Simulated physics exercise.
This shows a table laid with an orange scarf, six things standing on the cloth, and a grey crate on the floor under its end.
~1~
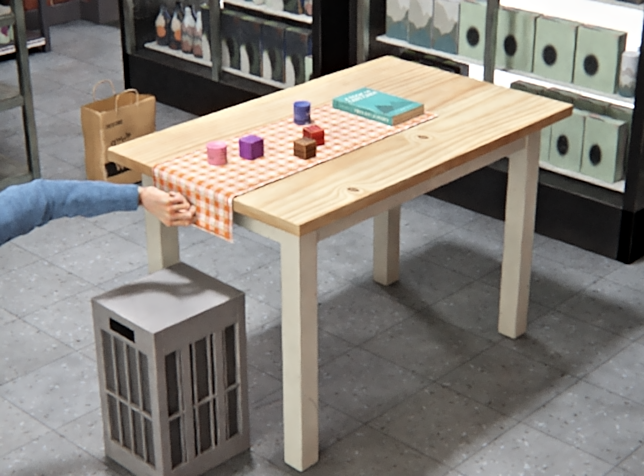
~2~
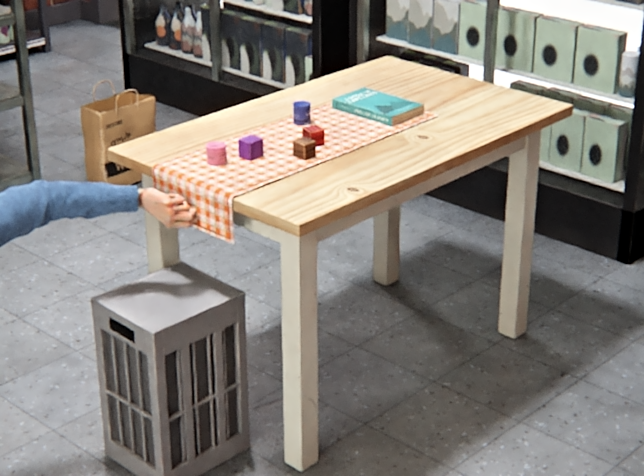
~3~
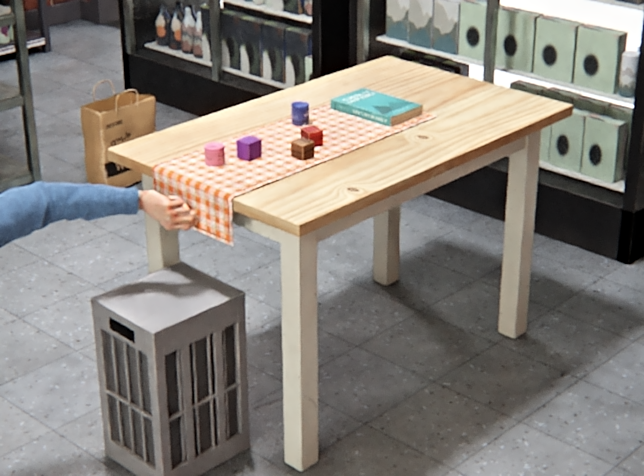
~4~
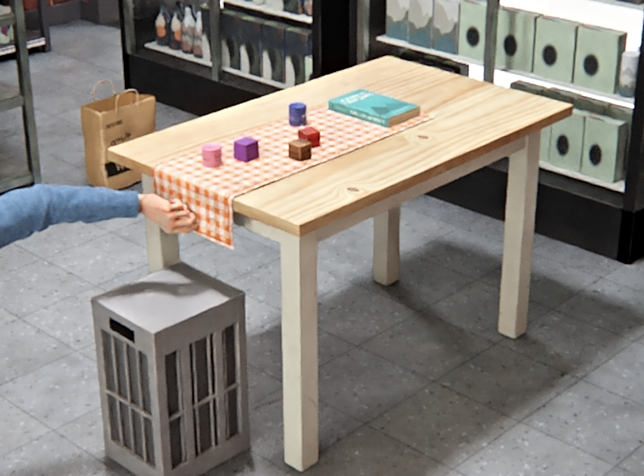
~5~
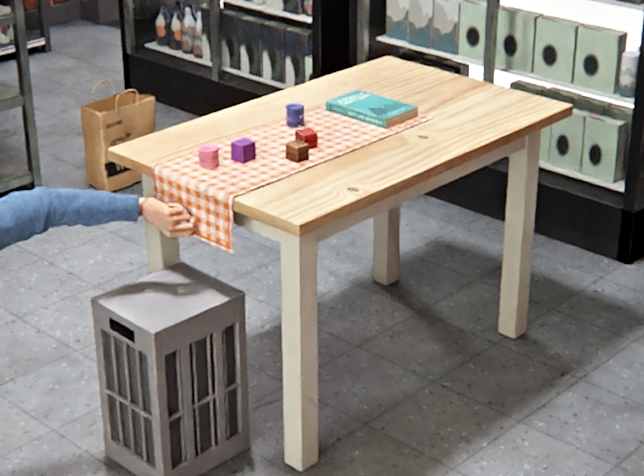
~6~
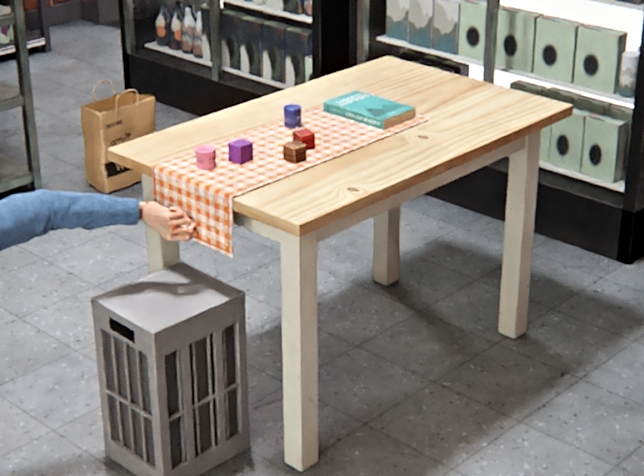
On a wooden table, a hand slowly pulls a checked cloth and its objects slightly left.
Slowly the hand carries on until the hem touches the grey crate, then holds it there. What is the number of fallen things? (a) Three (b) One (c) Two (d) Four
b, one.
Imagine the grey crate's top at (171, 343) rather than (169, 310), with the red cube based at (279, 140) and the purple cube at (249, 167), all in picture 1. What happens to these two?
Red cube: Still up. Purple cube: Off.
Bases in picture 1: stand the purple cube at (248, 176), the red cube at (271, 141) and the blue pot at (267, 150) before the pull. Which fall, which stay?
The purple cube comes down, the red cube stays on, the blue pot stays on.
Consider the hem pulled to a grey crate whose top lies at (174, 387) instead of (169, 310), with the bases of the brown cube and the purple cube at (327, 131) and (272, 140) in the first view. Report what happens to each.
Result: Brown cube still there, purple cube gone.
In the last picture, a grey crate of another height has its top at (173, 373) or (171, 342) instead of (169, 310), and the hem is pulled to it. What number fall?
The count comes out 3 and 2.
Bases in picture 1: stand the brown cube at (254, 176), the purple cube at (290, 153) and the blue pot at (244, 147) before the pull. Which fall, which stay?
Brown cube dropped, purple cube kept, blue pot kept.
Early on, hem near (194, 259); all still up.
Midway, hem on the crate; pink pot gone.
Finally, hem on the crate; pink pot gone. The count of fallen things is one.
